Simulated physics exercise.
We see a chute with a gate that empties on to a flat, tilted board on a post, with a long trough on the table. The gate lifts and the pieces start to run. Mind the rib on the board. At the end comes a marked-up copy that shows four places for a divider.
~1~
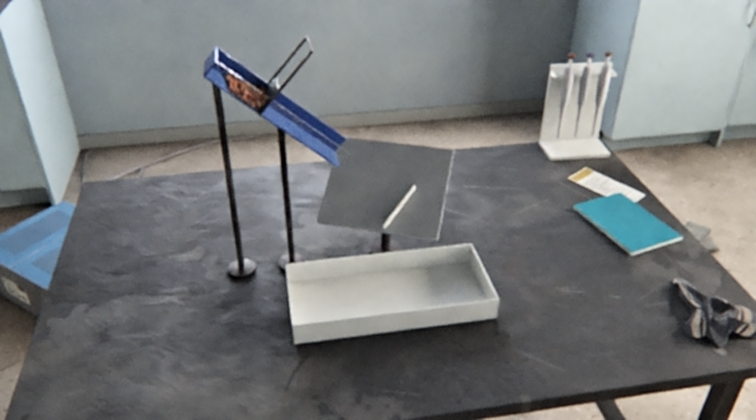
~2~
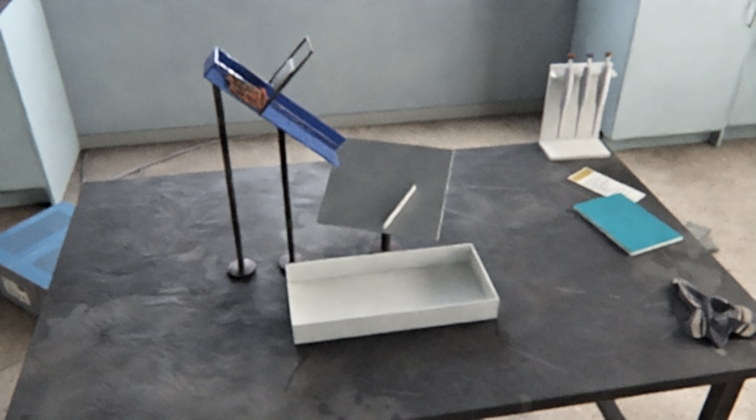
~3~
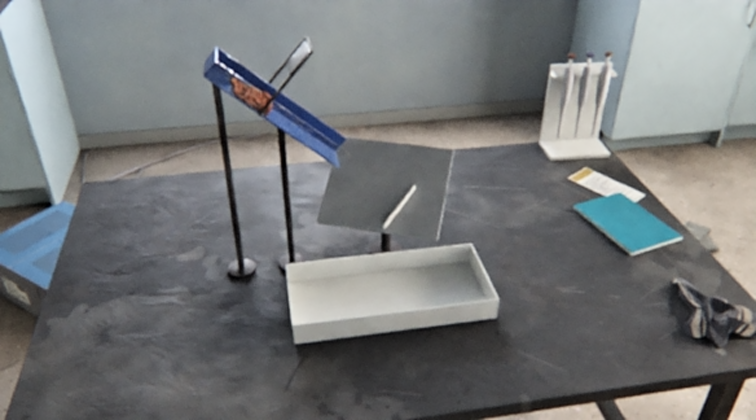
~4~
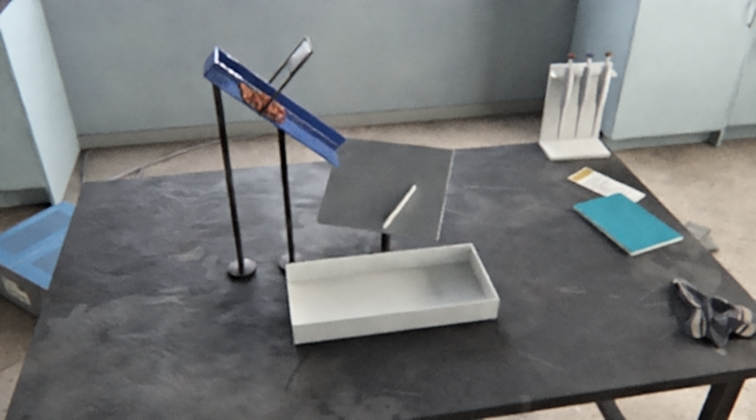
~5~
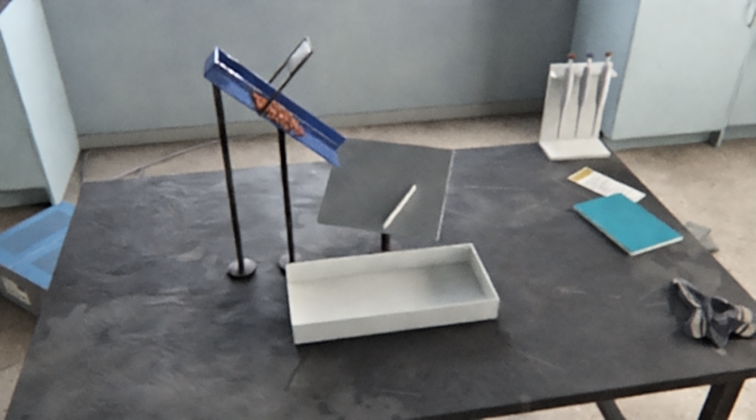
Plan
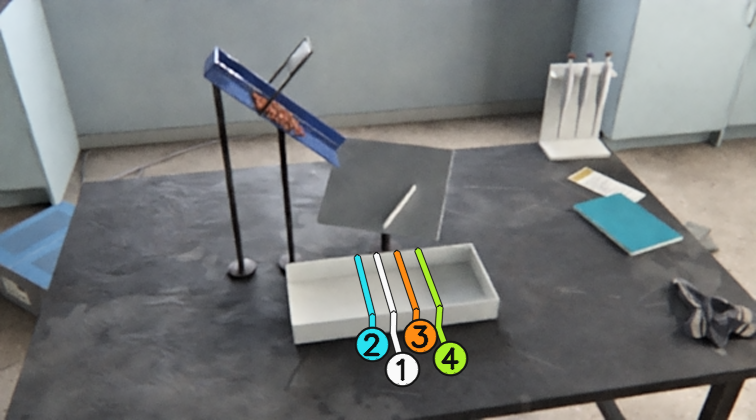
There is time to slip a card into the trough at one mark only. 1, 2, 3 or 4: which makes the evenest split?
Use line 2.
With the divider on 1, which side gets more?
More lands on the left.
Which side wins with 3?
More lands on the left.
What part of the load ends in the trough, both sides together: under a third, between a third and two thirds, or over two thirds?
It is over two thirds.
On the marked copy, line 1 crosses the front rim at (393, 312); line 2 crosses the front rim at (372, 315); line 3 crosses the front rim at (416, 310); line 4 crosses the front rim at (439, 307).
For line 1, of what is caught, almost all on the left of the divider, about a tenth on the right.
For line 2, of what is caught, roughly a third on the left of the divider, roughly two thirds on the right.
For line 3, of what is caught, almost all on the left of the divider, about a tenth on the right.
For line 4, of what is caught, almost all on the left of the divider, just a few on the right.
